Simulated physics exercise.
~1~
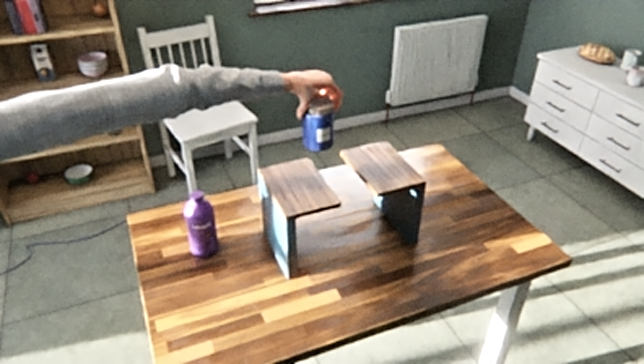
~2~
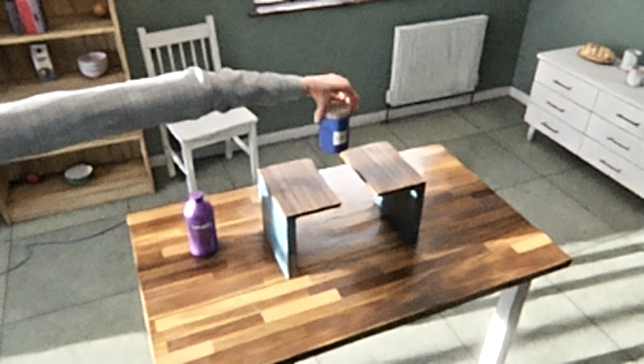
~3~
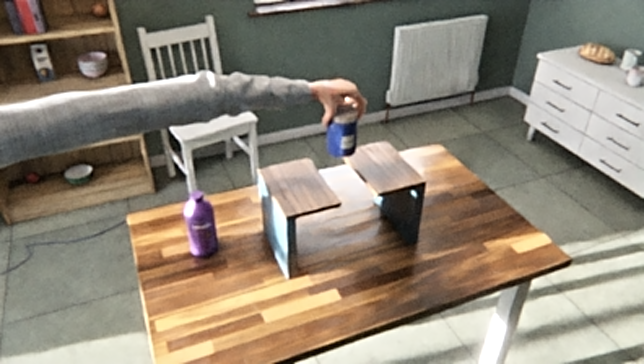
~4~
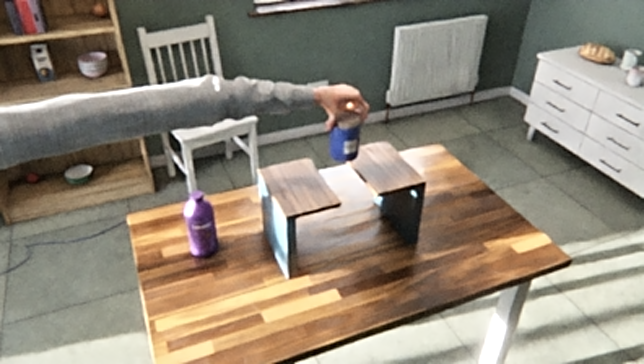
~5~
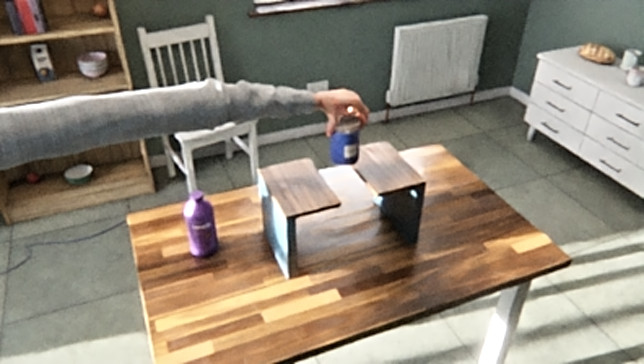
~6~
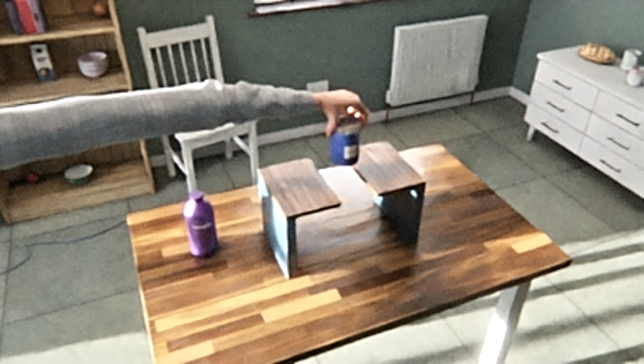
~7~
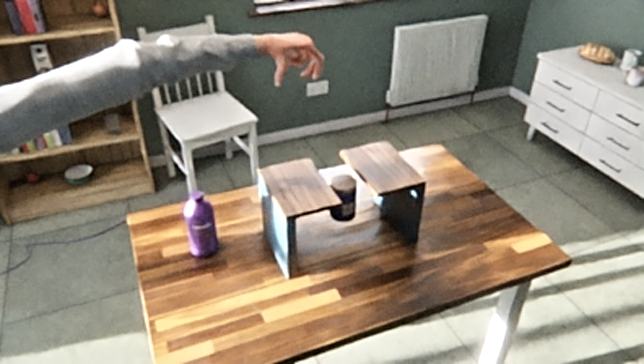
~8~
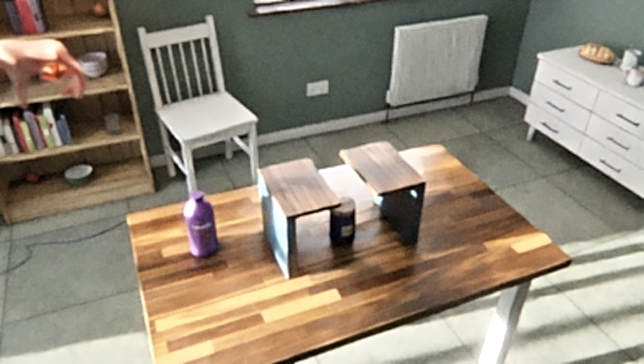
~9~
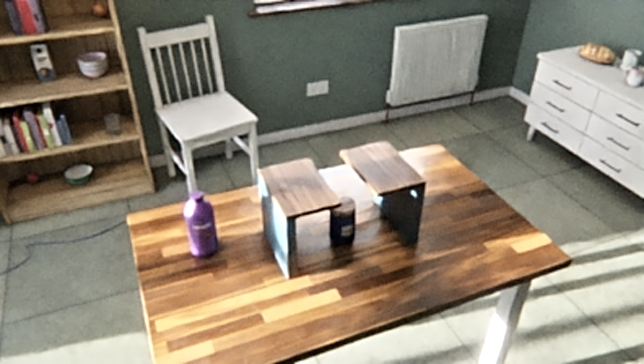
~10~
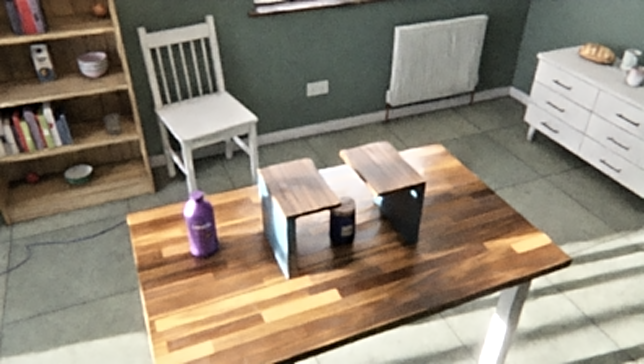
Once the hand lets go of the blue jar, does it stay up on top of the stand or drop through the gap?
The jar drops through the gap and ends upright on the table between the two halves of the stand.
